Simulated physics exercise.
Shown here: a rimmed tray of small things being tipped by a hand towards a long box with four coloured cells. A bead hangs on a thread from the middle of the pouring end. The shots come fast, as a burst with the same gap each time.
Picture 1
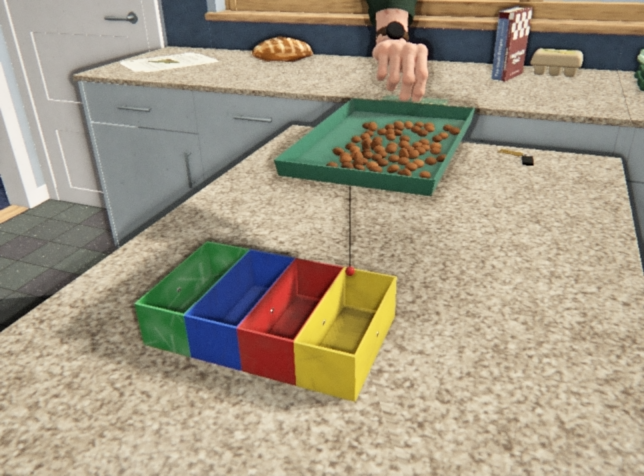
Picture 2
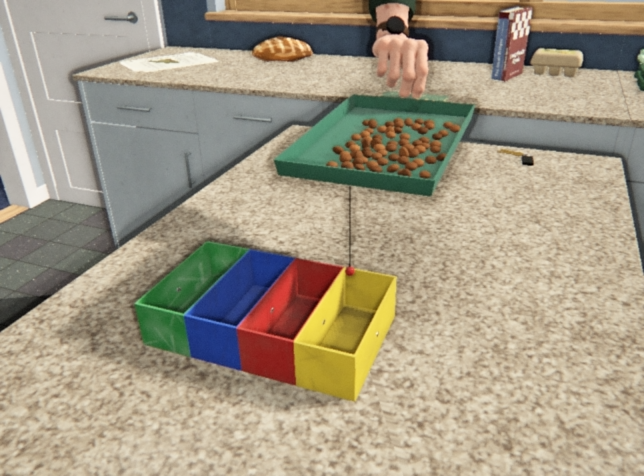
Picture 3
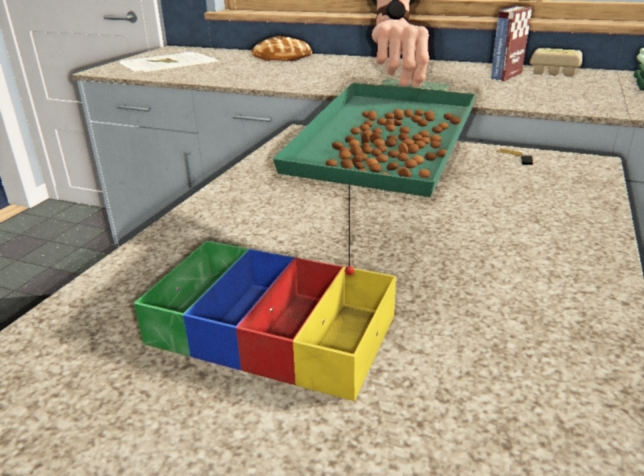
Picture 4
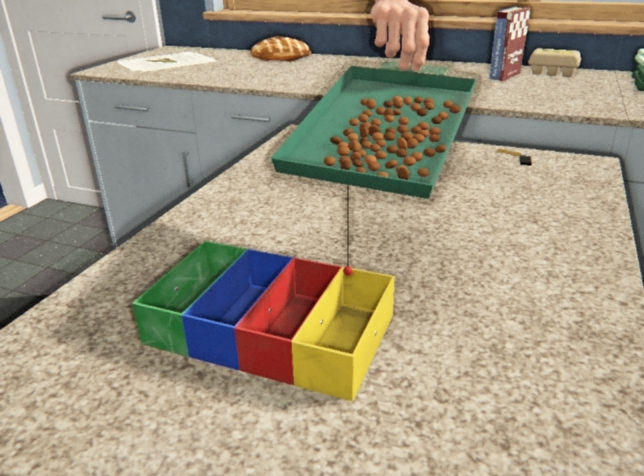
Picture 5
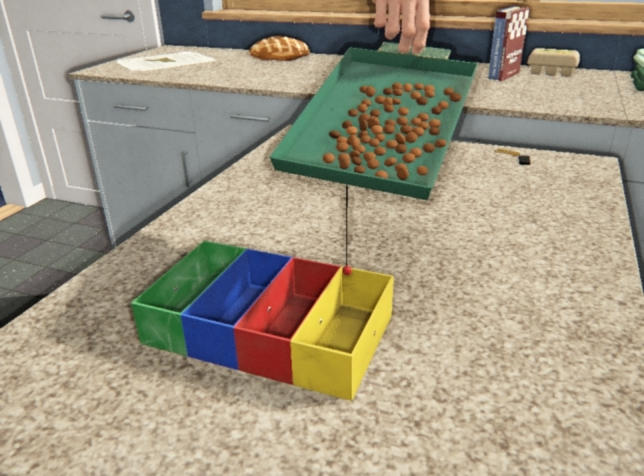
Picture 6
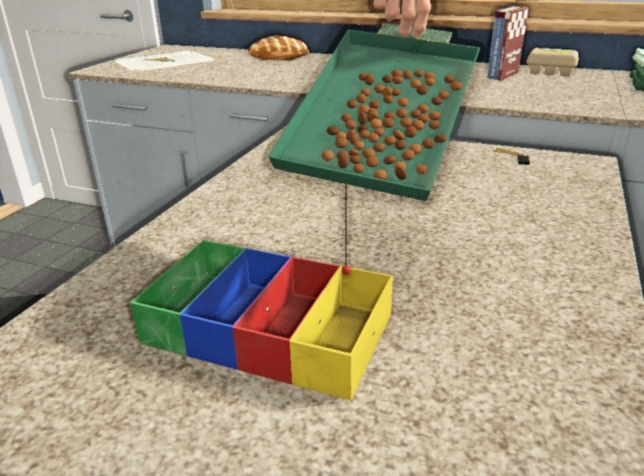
A hand raises the back of a green tray of brown pieces, tilting it steadily.
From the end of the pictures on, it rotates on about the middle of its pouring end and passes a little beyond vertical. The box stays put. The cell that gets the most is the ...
... Yellow one.
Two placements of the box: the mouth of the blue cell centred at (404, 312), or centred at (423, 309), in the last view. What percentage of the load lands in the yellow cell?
First placement: 0 per cent; second placement: 0 per cent.
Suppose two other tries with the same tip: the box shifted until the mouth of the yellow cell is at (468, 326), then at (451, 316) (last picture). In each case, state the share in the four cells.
In order: 100 percent, then 100 percent.
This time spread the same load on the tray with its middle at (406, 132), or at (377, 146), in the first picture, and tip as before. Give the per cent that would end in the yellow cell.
It comes to about 30 per cent the first time and about 30 per cent the second.
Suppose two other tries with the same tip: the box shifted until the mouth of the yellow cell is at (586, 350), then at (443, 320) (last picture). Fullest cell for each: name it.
The answer is green for the first try and the cell in red for the second.
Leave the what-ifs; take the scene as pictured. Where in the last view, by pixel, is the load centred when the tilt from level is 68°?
Somewhere about (386, 149).
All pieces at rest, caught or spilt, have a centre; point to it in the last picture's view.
I'd mark it at roughly (386, 367).
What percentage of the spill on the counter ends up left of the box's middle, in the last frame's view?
I'd put it at around 0 per cent.
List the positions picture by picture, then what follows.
In the first frame, corners of the pouring end near (278, 159) and (432, 178), level; middle of the load near (391, 150), bits of dog kibble; bead on its thread near (350, 271); green cell near (163, 326); blue cell near (213, 339); red cell near (267, 352); yellow cell near (325, 367).
In the second frame, corners of the pouring end near (278, 159) and (432, 179), level; middle of the load near (391, 148).
In the third frame, corners of the pouring end near (277, 158) and (431, 180), tipped barely, lowest at the right corner; middle of the load near (391, 143).
In the fourth frame, corners of the pouring end near (275, 157) and (430, 183), tipped a little, lowest at the right corner; middle of the load near (390, 136).
In the fifth frame, corners of the pouring end near (273, 156) and (429, 185), tipped clearly, lowest at the right corner; middle of the load near (389, 130).
In the sixth frame, corners of the pouring end near (272, 155) and (428, 188), tipped clearly, lowest at the right corner; middle of the load near (388, 123); green cell near (159, 325); blue cell near (209, 338); red cell near (263, 351); yellow cell near (321, 366).
Shortly afterwards, tray tipped steeply; the whole lot on the tray.
Next, tray tipped past a quarter turn; near a quarter on the tray; a little in the yellow cell; near two thirds falling or outside the box.
Some moments later, tray tipped past a quarter turn; near a third in the yellow cell; a little in the red cell; near two thirds falling or outside the box.
In the end, tray tipped past a quarter turn; near a third in the yellow cell; a little in the red cell; none at all in the blue cell; none at all in the green cell; near two thirds outside the box.
